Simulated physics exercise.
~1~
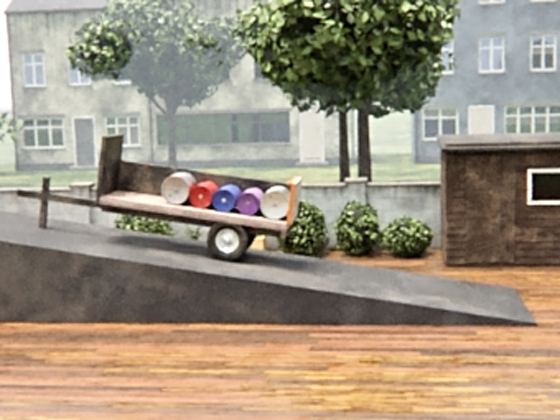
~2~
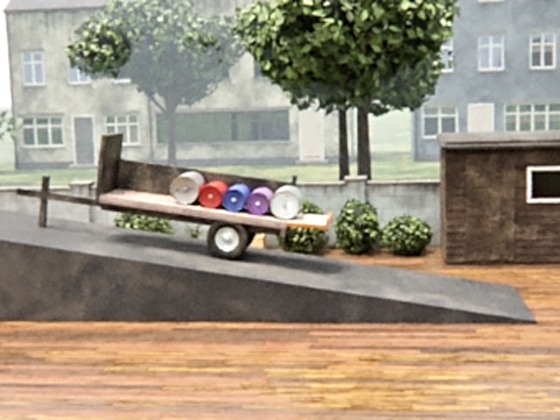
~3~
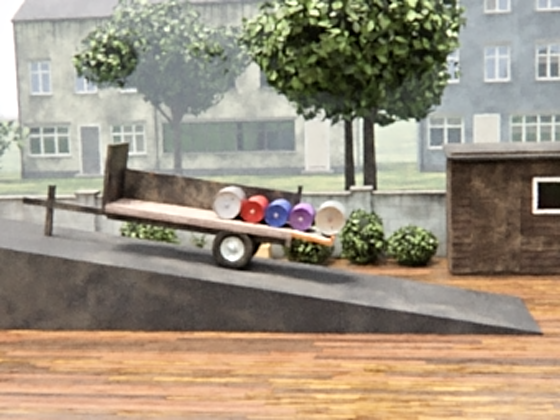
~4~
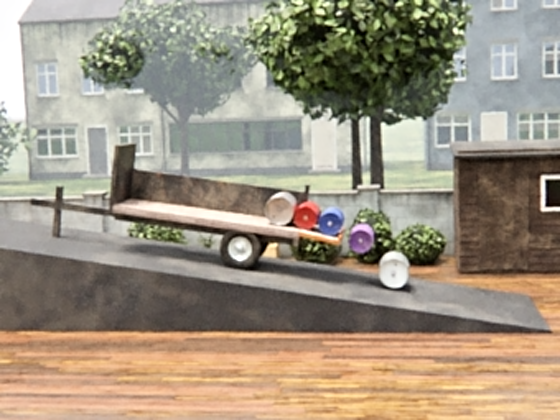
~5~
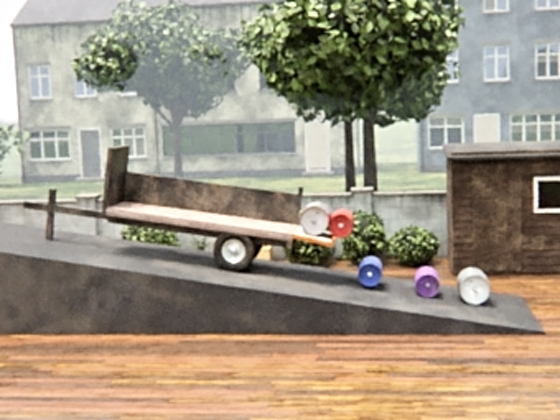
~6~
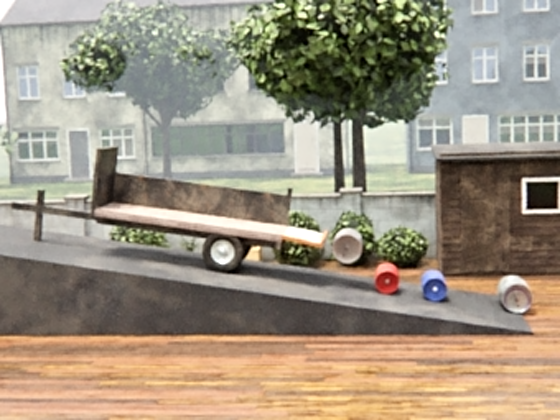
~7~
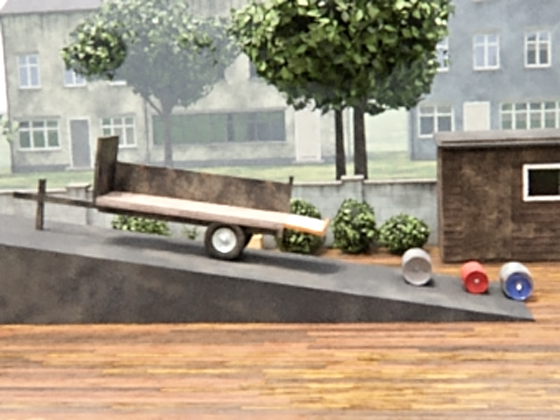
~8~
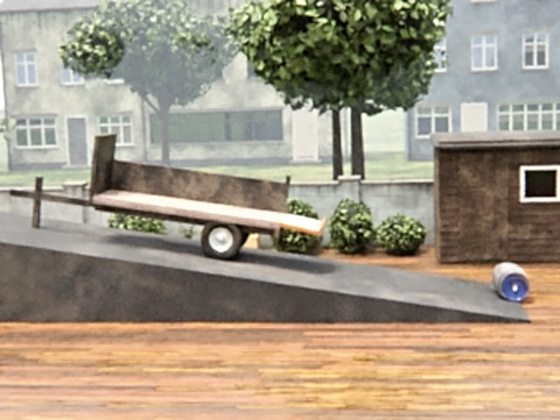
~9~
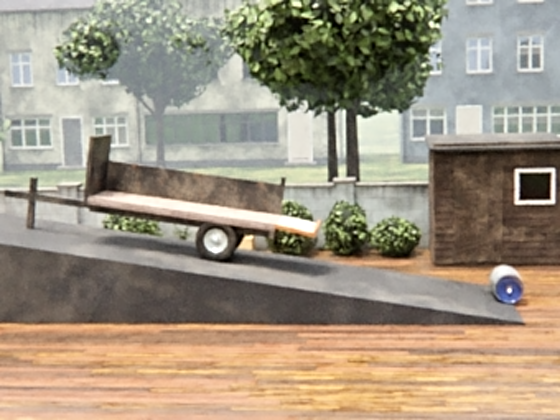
Five kegs roll right off a sloping trailer and down the ramp, leaving its bed empty.
